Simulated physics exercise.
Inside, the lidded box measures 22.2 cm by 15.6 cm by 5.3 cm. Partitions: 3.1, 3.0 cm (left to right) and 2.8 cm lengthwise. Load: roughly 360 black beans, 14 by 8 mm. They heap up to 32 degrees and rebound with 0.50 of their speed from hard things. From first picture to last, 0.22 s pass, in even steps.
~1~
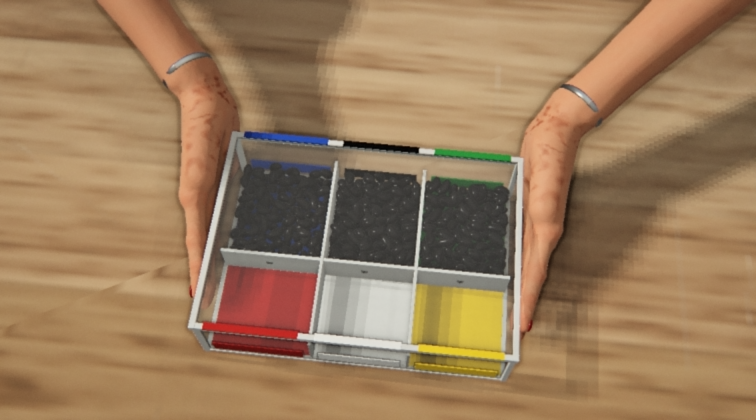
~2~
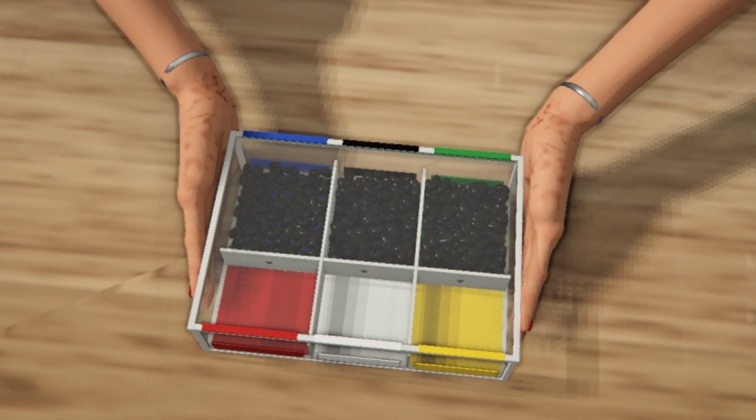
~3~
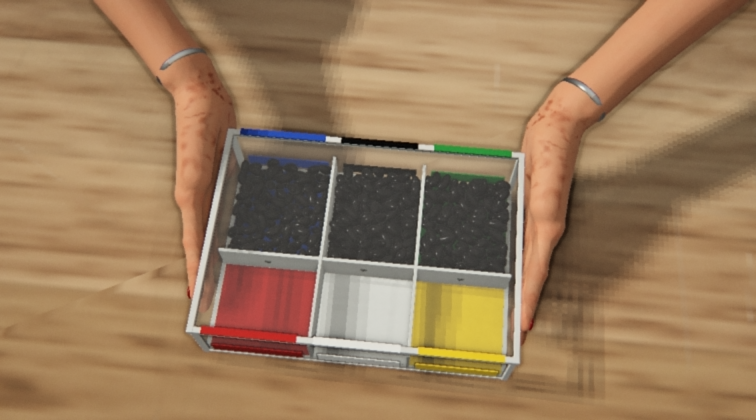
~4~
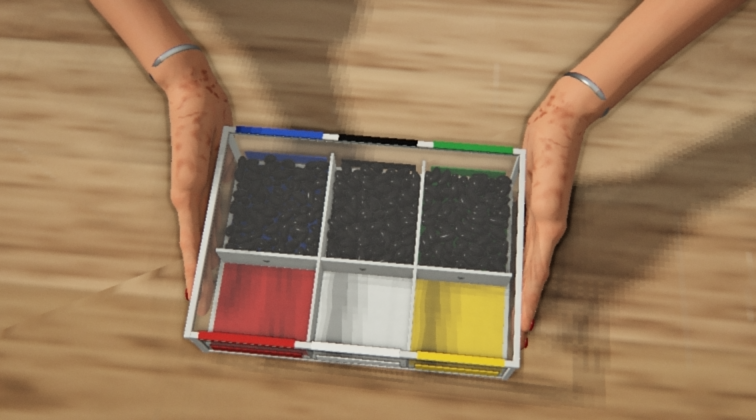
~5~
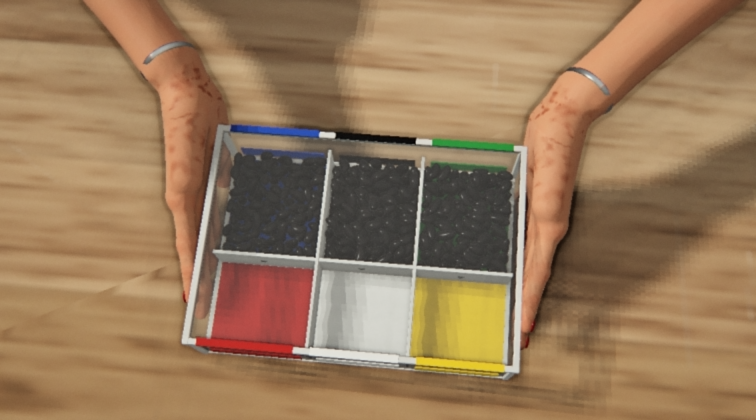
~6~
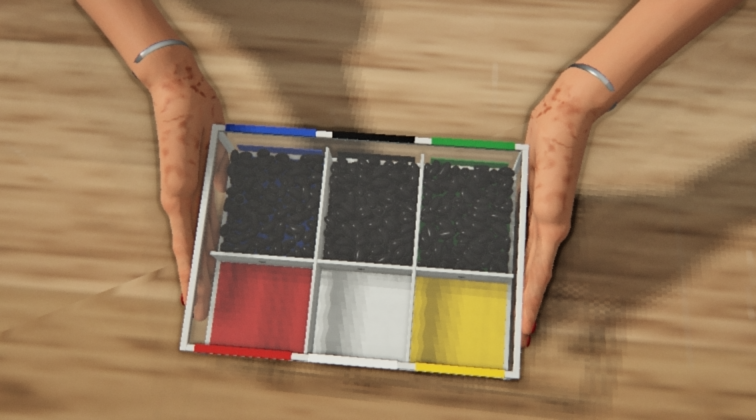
Two hands slowly tilt a clear divided box of black beans above a wooden surface.
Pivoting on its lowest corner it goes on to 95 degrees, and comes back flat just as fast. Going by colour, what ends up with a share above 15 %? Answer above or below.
Red: Above, blue: Below, green: Below, yellow: Above, white: Above, black: Below.
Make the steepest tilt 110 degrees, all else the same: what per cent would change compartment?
About 100 per cent.
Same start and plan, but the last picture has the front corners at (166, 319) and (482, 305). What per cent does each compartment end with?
Red 10, blue 70, green 5, yellow 0, white 0, black 15.
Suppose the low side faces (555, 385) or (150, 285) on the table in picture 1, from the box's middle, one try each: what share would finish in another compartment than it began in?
About 60 and 55 per cent.
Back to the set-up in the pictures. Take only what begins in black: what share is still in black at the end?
Some 10 per cent.
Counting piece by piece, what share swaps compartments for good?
Some 85 per cent.
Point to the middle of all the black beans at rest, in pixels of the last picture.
Near (344, 323).
Then, 0.98 s after the last picture, tilt 95 degrees; red 20 %, blue 15 %, green 15 %, yellow 15 %, white 15 %, black 15 %.
Then, 1.64 s after the last picture, tilt 42 degrees; red 35 %, blue 5 %, green 5 %, yellow 25 %, white 30 %, black 5 %.
Then, 2.33 s after the last picture, tilt 0 degrees; red 35 %, blue 5 %, green 5 %, yellow 25 %, white 30 %, black 5 %.
In the end, red 35 %, blue 5 %, green 5 %, yellow 25 %, white 30 %, black 5 %.
